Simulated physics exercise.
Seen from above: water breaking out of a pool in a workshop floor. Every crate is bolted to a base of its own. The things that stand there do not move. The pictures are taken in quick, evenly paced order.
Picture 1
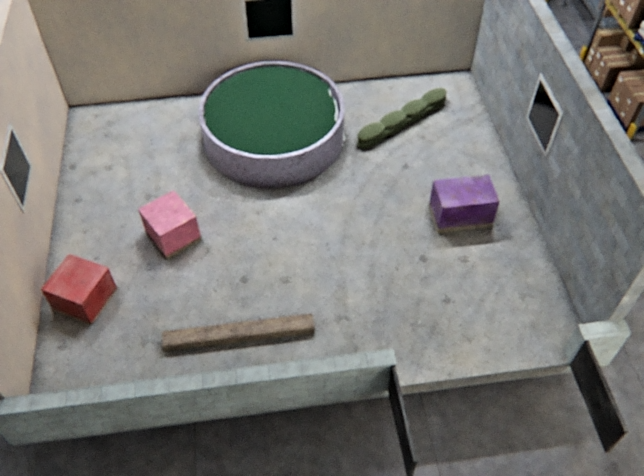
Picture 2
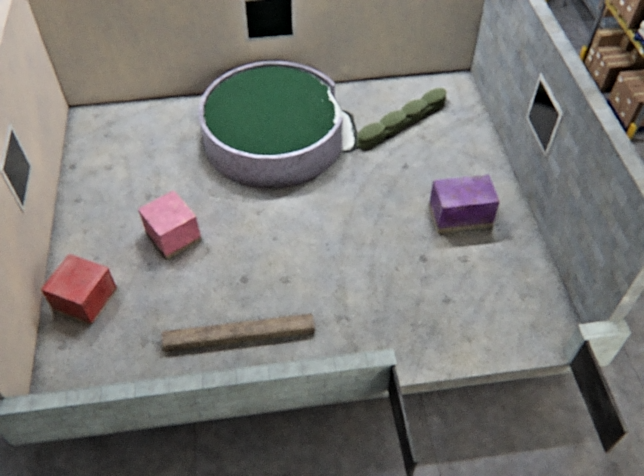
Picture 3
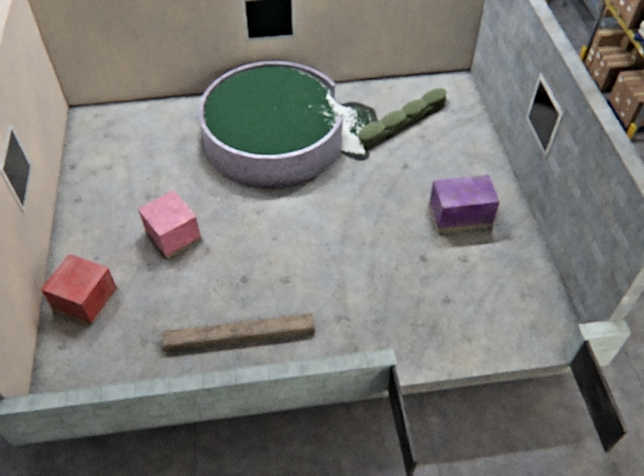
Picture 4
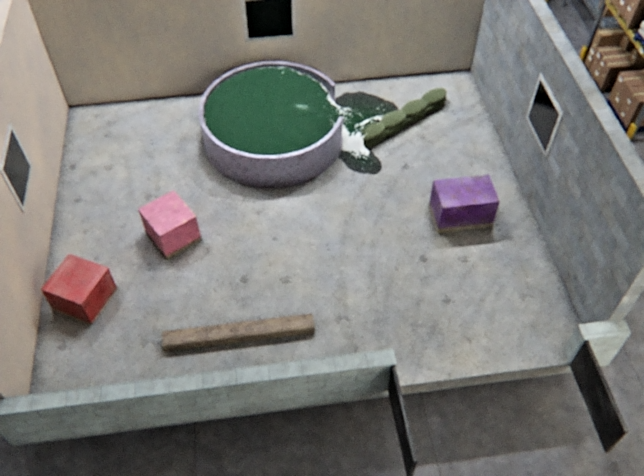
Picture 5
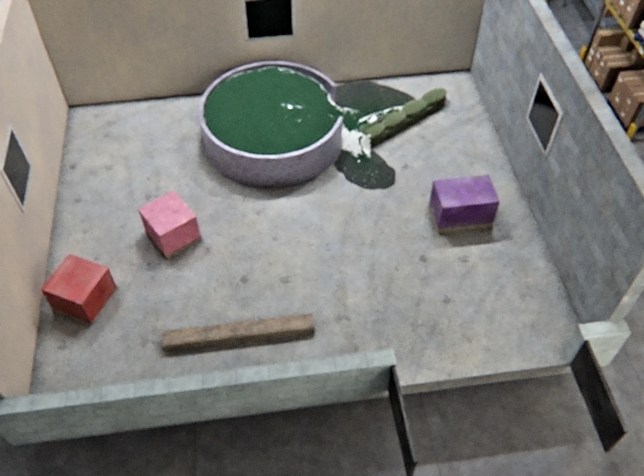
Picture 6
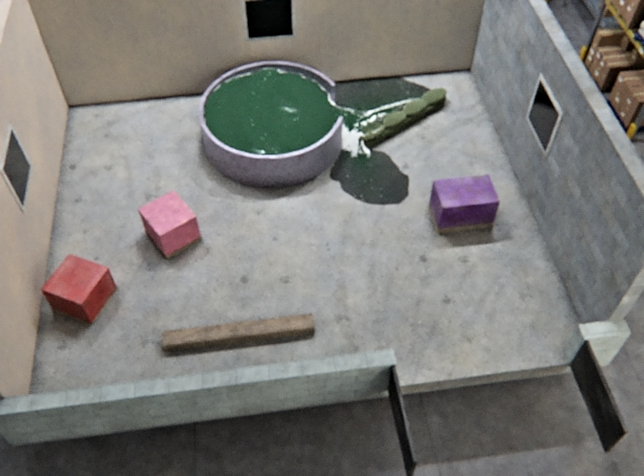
In a walled workshop area, green water broke out through the right side of a round pool, foamed white at the gap, and spread in a dark puddle around both sides of a low green hedge-like block.
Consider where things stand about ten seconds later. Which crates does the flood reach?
In the end the red crate ends up with water on it; the pink crate ends up clear of the water; the purple crate ends up with water on it.
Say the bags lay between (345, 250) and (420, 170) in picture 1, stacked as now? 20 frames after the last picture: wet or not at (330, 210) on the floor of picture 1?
Looks like it ends up soaked.
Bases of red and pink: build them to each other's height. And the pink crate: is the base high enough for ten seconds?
Well, the pink crate is inundated then.
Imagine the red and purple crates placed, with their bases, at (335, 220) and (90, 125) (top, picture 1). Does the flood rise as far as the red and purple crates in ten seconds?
The red crate is flooded; the purple crate is not reached.
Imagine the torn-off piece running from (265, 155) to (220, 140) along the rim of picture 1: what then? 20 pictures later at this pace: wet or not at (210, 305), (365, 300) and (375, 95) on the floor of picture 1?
Taking them in turn, I get sodden, then sodden, then left untouched.
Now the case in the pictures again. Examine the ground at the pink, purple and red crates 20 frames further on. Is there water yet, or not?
Crate by crate, pink remains dry, purple got wet, red remains dry.
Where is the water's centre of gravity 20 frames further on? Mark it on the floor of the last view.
Near (343, 138).
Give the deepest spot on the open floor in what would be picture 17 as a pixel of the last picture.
It should be deepest at about (468, 77).
A moment on, water covers 15 % of the floor; the red crate not reached, the pink crate not reached, the purple crate water round its plinth.
Next, water covers 30 % of the floor; the red crate not reached, the pink crate not reached, the purple crate water round its plinth.
Then, water covers 45 % of the floor; the red crate not reached, the pink crate not reached, the purple crate water round its plinth.
Later, water covers 60 % of the floor; the red crate not reached, the pink crate water round its plinth, the purple crate water round its plinth.
In the end, water covers 90 % of the floor; the red crate was topped, the pink crate stayed above the water, the purple crate was topped.
